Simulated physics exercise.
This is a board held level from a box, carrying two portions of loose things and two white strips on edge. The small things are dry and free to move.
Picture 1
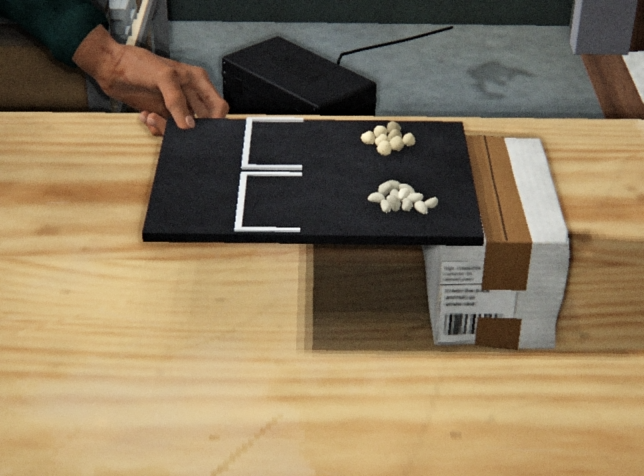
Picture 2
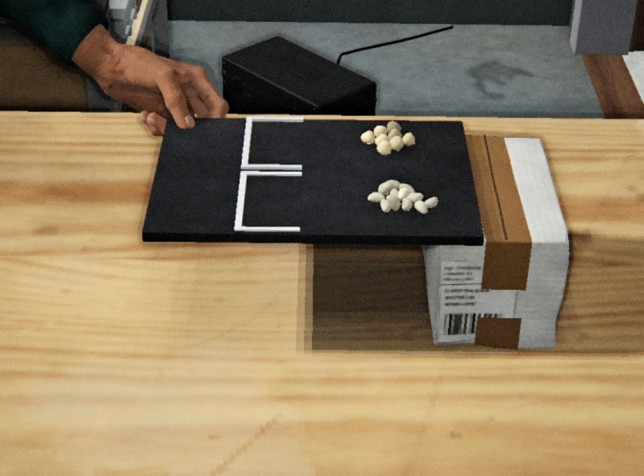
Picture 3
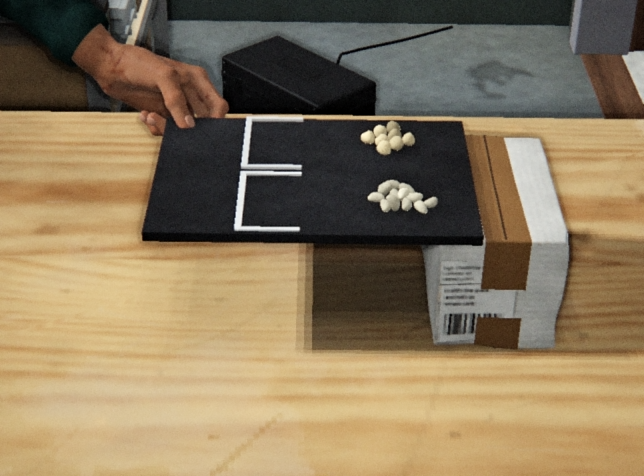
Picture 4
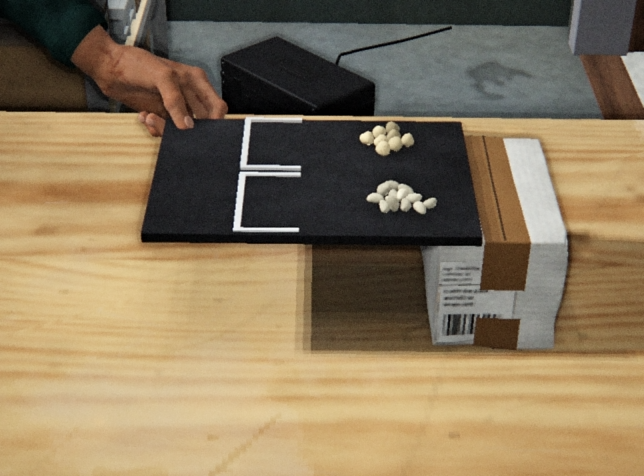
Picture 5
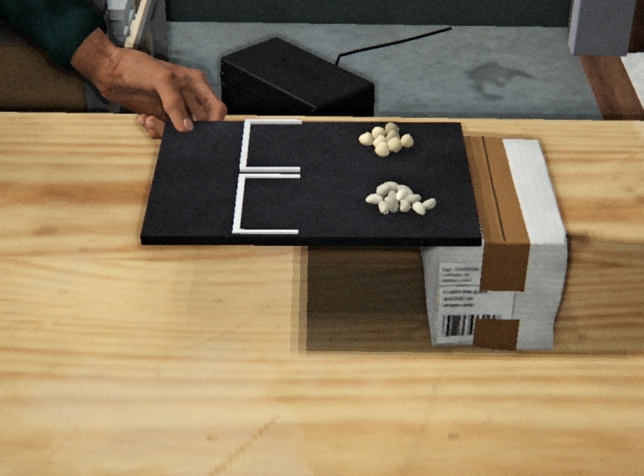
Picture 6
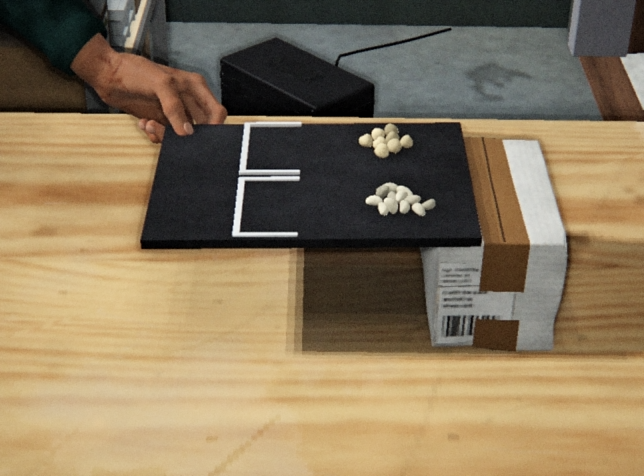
On a pale wooden table, a hand at the left holds one end of a black board level, its other end resting on a taped box. Two small piles of pale beans and nuts sit beyond two white strips. The held end then dips very slightly, and the piles stay in place on the board.
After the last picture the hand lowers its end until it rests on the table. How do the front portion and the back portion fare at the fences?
In the end the front portion jumps the barrier, and the back portion jumps the barrier.
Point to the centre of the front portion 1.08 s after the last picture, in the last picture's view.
Close to (347, 234).
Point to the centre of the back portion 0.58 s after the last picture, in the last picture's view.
Around (366, 155).
Then, 0.58 s later than the last frame, board sloping at 17°; front portion where it was; back portion on its way down.
Then, 1.08 s later than the last frame, board resting at 28°; front portion on its way down; back portion every one past its bar.
Then, 1.51 s later than the last frame, board resting at 28°; front portion roughly two thirds past its bar; back portion every one past its bar.
When it is over, board resting at 28°; front portion every one past its bar; back portion every one past its bar.
